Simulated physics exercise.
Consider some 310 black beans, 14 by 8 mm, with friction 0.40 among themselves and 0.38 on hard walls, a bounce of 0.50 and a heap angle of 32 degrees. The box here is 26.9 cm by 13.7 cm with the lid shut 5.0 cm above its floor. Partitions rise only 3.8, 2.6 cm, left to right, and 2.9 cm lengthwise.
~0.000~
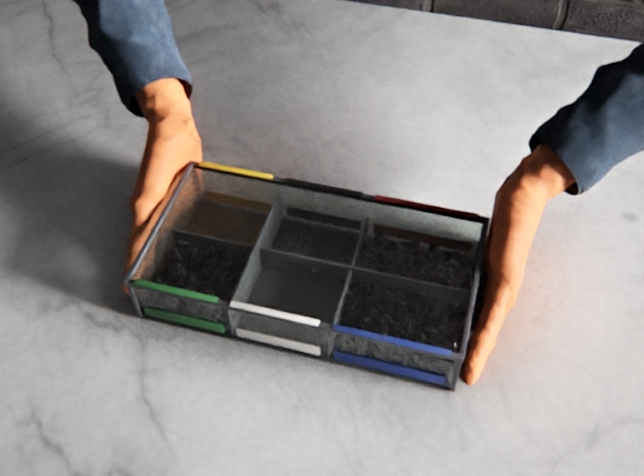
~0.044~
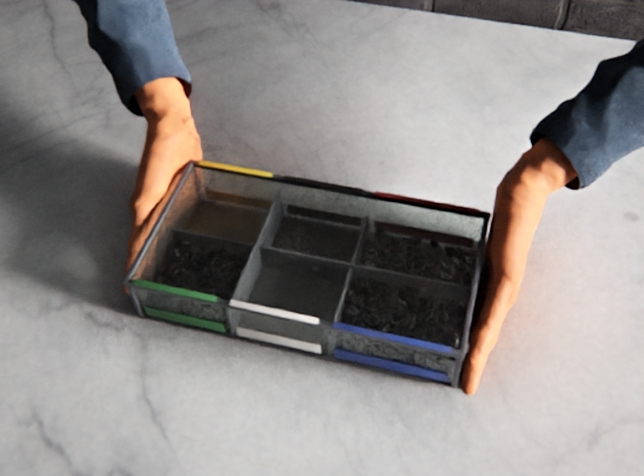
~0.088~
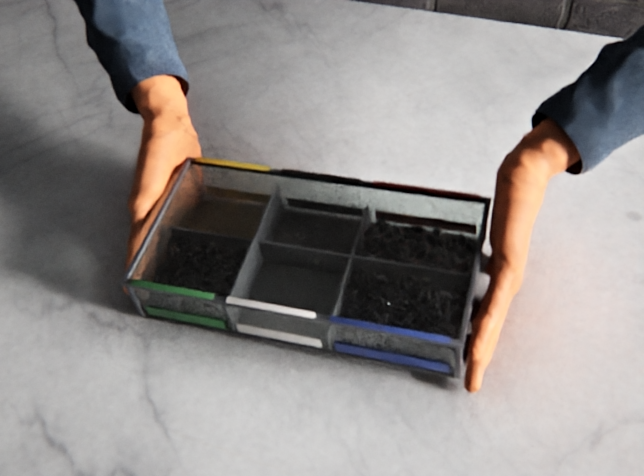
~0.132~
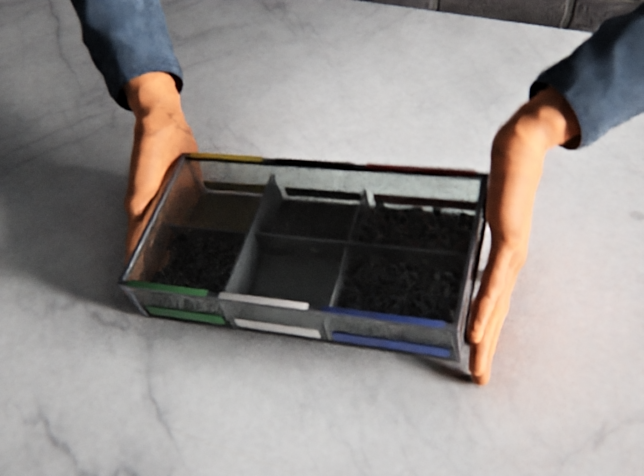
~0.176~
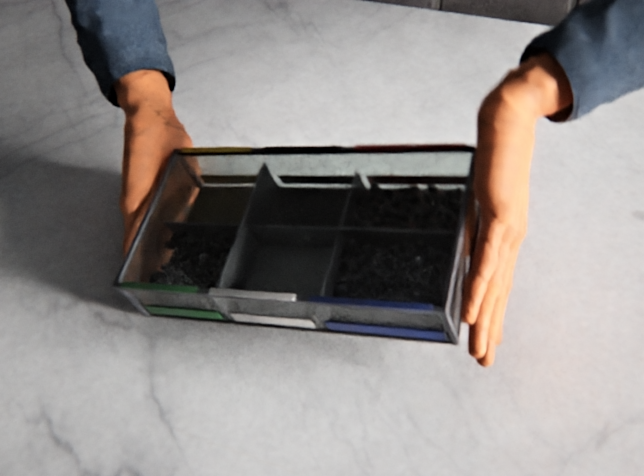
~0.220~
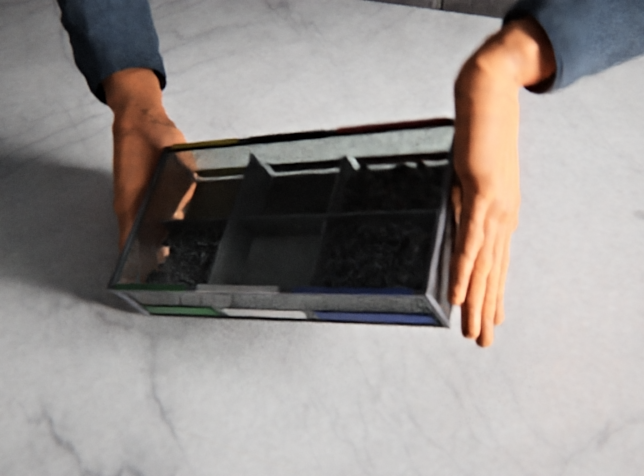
A clear divided box holding dark beans is gradually tilted by two hands gripping its ends.
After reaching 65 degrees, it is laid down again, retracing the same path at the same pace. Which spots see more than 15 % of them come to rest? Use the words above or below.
Red: Below; blue: Above; green: Above; yellow: Below; white: Above; black: Below.
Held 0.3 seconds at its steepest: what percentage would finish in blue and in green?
Blue keeps 25% and green keeps 40%.
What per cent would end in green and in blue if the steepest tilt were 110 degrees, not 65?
Shares: Green 50, blue 10, in per cent.
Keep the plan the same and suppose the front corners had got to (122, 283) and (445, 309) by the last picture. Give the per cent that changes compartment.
Around 25 per cent, it would seem.
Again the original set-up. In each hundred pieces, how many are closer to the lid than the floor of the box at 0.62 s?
Share: Approx. 40 %.
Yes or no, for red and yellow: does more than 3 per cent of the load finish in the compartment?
Note - red affirmative, yellow negative.
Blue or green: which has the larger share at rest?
Result: Green has more.
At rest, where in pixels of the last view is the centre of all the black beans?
Estimated resting centre: Around (269, 303).
After 0.62 s, tilt 62 degrees; red 15 %, blue 35 %, green 40 %, white 10 %, black 5 %.
After 0.88 s, tilt 25 degrees; red 10 %, blue 20 %, green 40 %, white 25 %, black 5 %.
Then, at 1.26 s, tilt 0 degrees; red 10 %, blue 20 %, green 40 %, white 25 %, black 5 %.
In the end, at 1.7 s, red 10 %, blue 20 %, green 40 %, yellow 0 %, white 25 %, black 5 %.
